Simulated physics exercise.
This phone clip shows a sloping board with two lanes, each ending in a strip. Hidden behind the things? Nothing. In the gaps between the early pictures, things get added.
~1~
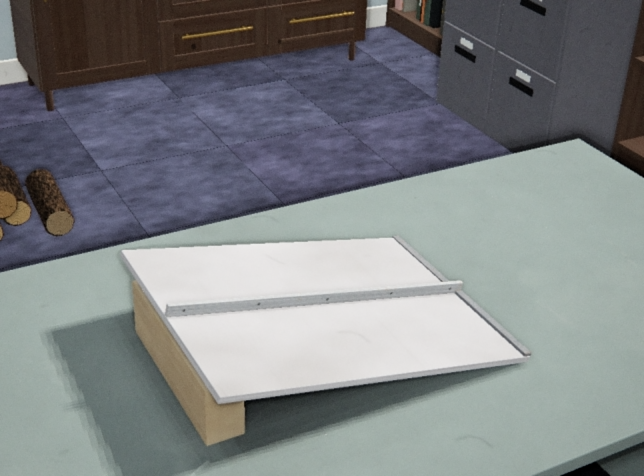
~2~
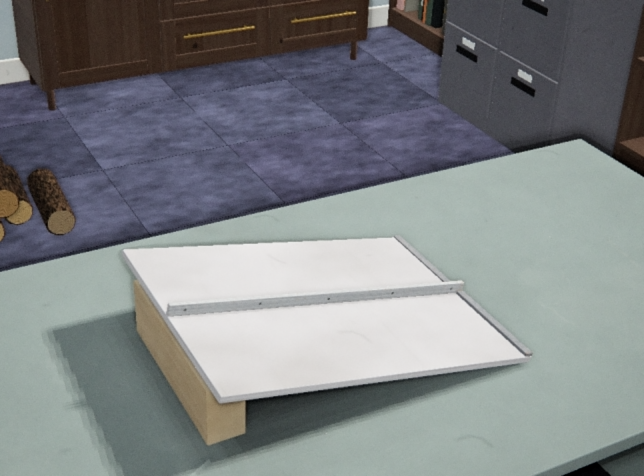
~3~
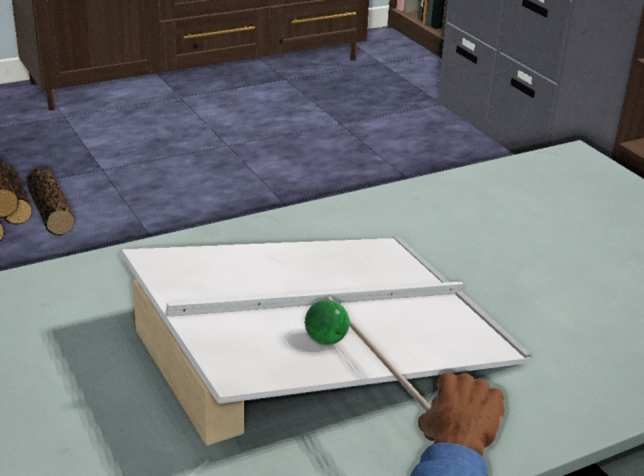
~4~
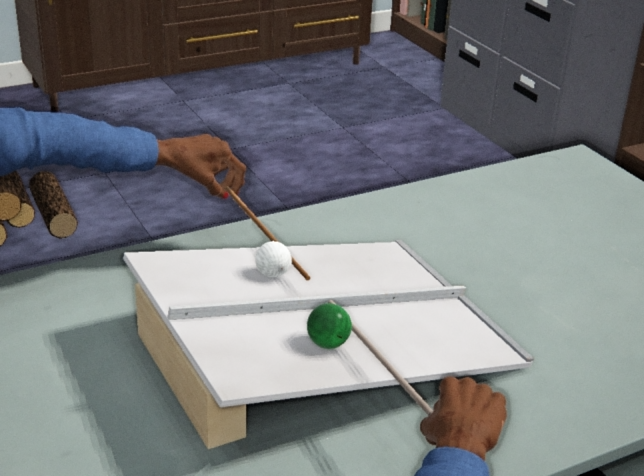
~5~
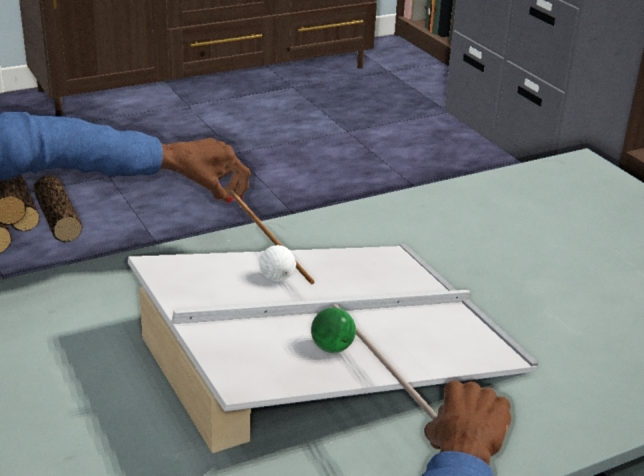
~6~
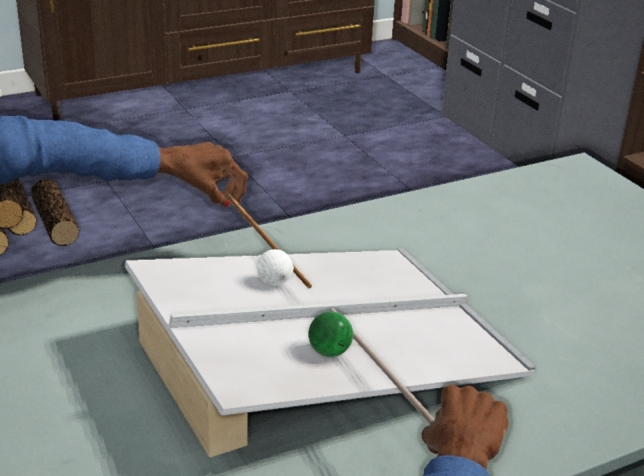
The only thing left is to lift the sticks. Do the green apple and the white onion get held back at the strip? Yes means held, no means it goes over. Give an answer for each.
Green apple: No, it goes over; white onion: No, it goes over.
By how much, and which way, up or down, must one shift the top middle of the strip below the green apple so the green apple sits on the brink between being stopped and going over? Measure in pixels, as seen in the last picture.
8 pixels up.
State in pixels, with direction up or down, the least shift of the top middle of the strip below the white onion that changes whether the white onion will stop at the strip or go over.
That's a shift of close to 8 pixels upward.
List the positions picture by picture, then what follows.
The first frame shows board (326, 301).
The second frame shows board (327, 300).
The third frame shows green apple (327, 322); board (326, 301).
The fourth frame shows held back by the sticks; white onion (274, 260); board (328, 305).
The fifth frame shows held back by the sticks; green apple (333, 330); board (332, 309).
The sixth frame shows held back by the sticks; green apple (330, 334); white onion (275, 268); board (330, 313).
Then, 0.58 s on from there, green apple rolling on the board near (438, 325); white onion rolling on the board near (375, 264).
Then, 0.98 s on from there, green apple off the board near (579, 304); white onion off the board near (520, 246).
Then, 1.36 s on from there, green apple off the board; white onion off the board near (635, 215).
In the end, the green apple goes over the end; the white onion goes over the end.
